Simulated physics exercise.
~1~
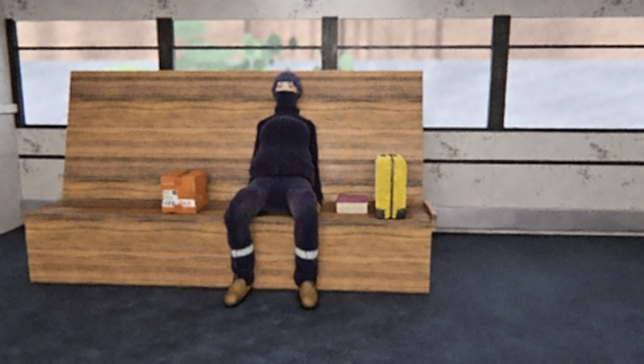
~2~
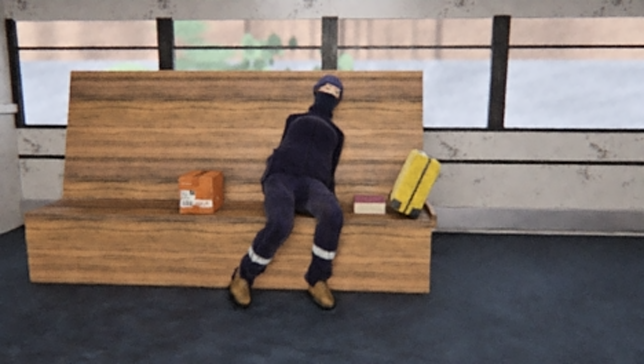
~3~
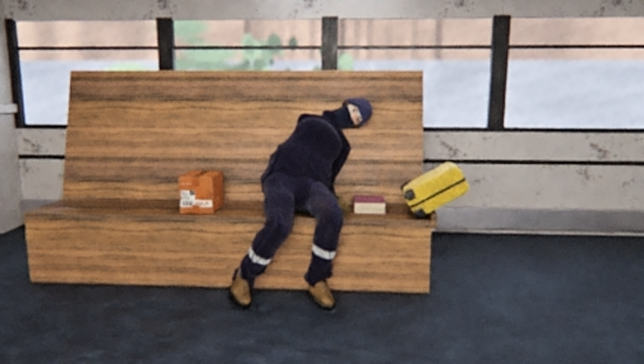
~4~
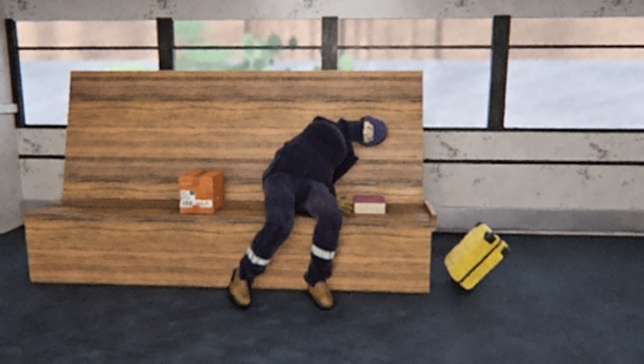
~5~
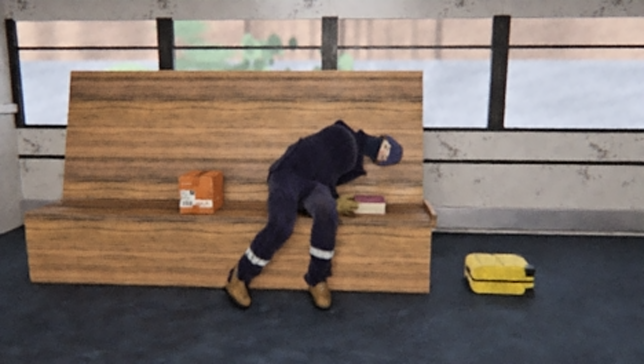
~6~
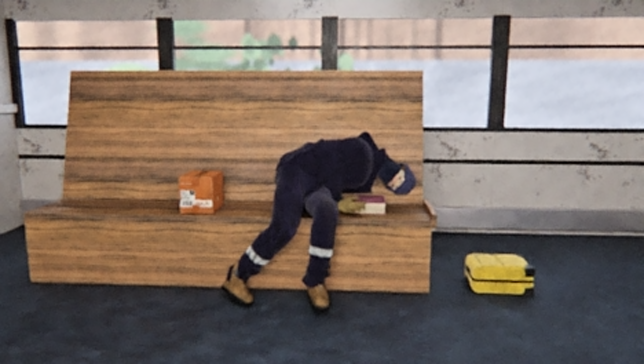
A yellow case tips off the bench's right end as a seated sleeper slumps rightward.
